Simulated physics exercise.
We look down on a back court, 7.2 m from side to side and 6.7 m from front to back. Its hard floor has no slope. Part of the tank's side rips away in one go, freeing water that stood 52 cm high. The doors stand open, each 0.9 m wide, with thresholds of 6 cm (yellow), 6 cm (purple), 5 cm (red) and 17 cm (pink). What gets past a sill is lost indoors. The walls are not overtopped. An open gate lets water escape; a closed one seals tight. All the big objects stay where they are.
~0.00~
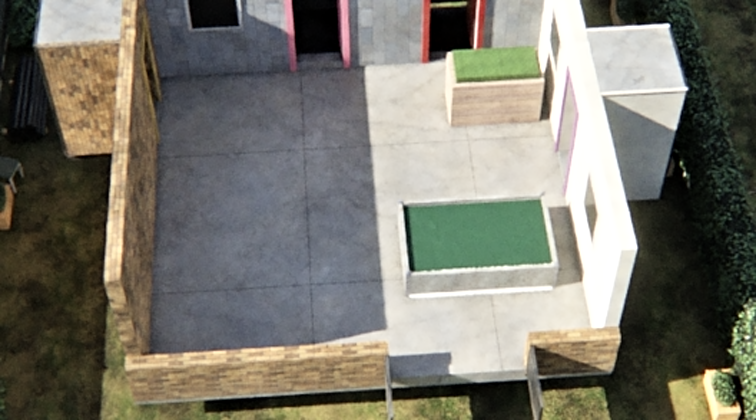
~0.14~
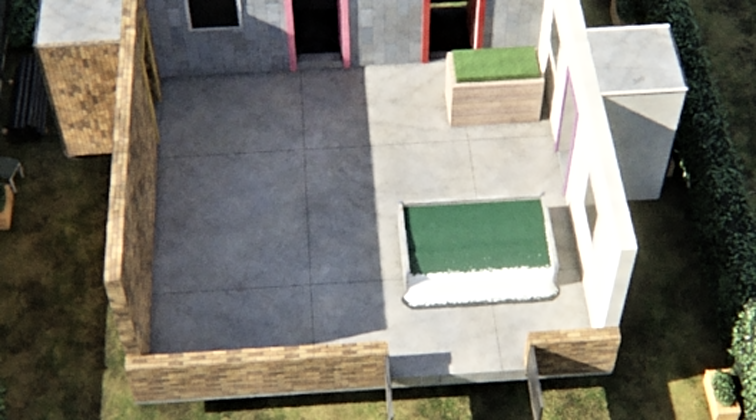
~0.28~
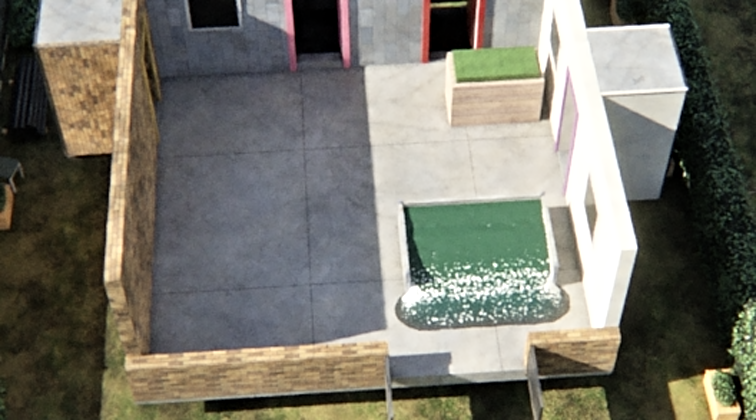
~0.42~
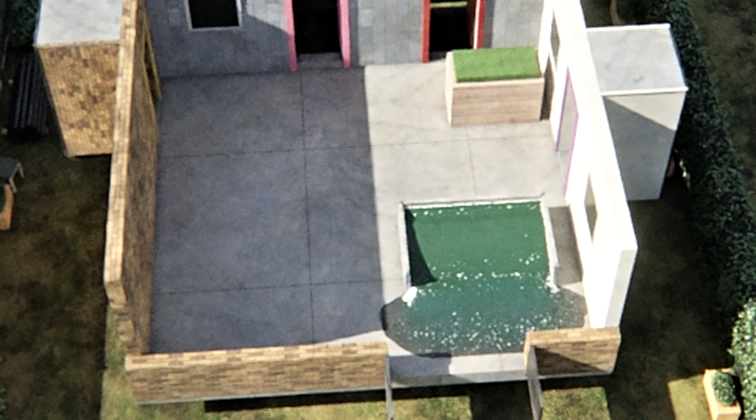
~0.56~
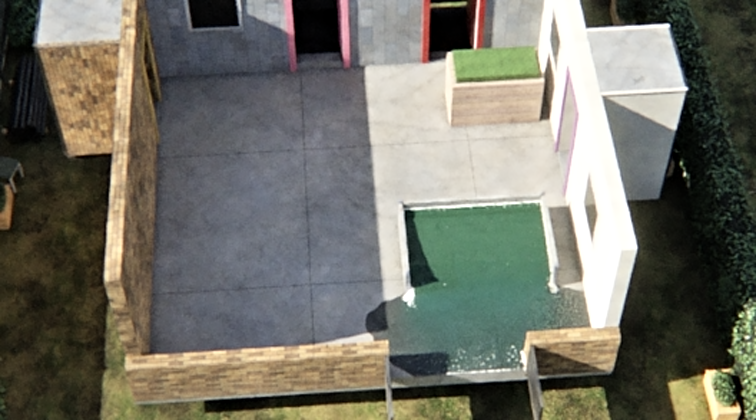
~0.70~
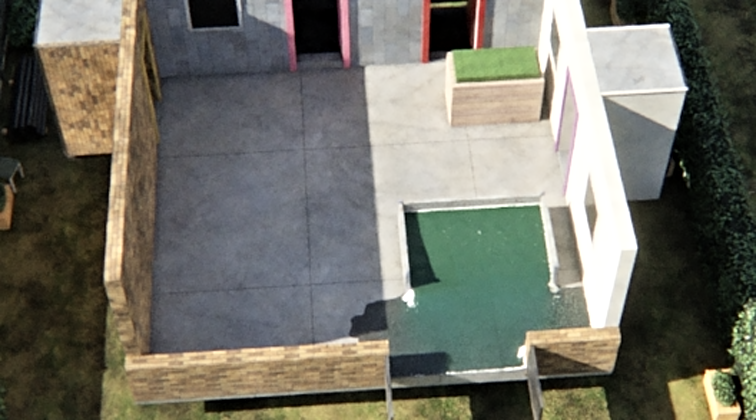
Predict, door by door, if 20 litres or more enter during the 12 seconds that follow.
Door by door: At the yellow door it does not reach the limit; at the purple door it stays under the limit; at the red door it stays under the limit; at the pink door it does not reach the limit.
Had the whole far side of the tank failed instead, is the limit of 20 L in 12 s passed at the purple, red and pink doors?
Against that limit: Purple over, red above, pink not over.
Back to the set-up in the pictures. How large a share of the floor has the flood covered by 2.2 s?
About 15 per cent.
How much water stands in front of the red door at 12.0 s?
Roughly 1.0 cm deep.
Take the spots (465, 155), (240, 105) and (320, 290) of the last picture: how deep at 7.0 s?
In that order: 2, 0 and 1 cm.
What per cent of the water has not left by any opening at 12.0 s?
About 32 per cent.
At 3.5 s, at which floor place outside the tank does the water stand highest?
Near (584, 352).
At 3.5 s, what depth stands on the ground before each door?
Depths in cm: Yellow 0, purple 6, red 0, pink 0.
After 1.4 s water covers 15 % of the floor and is deepest (36 cm) near (595, 352); yellow door not reached, purple door not reached, red door not reached, pink door not reached.
After 2.2 s water covers 15 % of the floor and is deepest (25 cm) near (584, 352); yellow door not reached, purple door not reached, red door not reached, pink door not reached.
After 3.5 s water covers 25 % of the floor and is deepest (13 cm) near (584, 352); yellow door not reached, purple door 6 cm at the sill, 0 L in, red door not reached, pink door not reached.
After 7.0 s water covers 35 % of the floor and is deepest (6 cm) near (538, 64); yellow door not reached, purple door 2 cm at the sill, 0 L in, red door 1 cm at the sill, 0 L in, pink door not reached.
After 12.0 s water covers 35 % of the floor and is deepest (4 cm) near (584, 352); yellow door not reached, purple door 1 cm at the sill, 0 L in, red door 1 cm at the sill, 0 L in, pink door not reached.
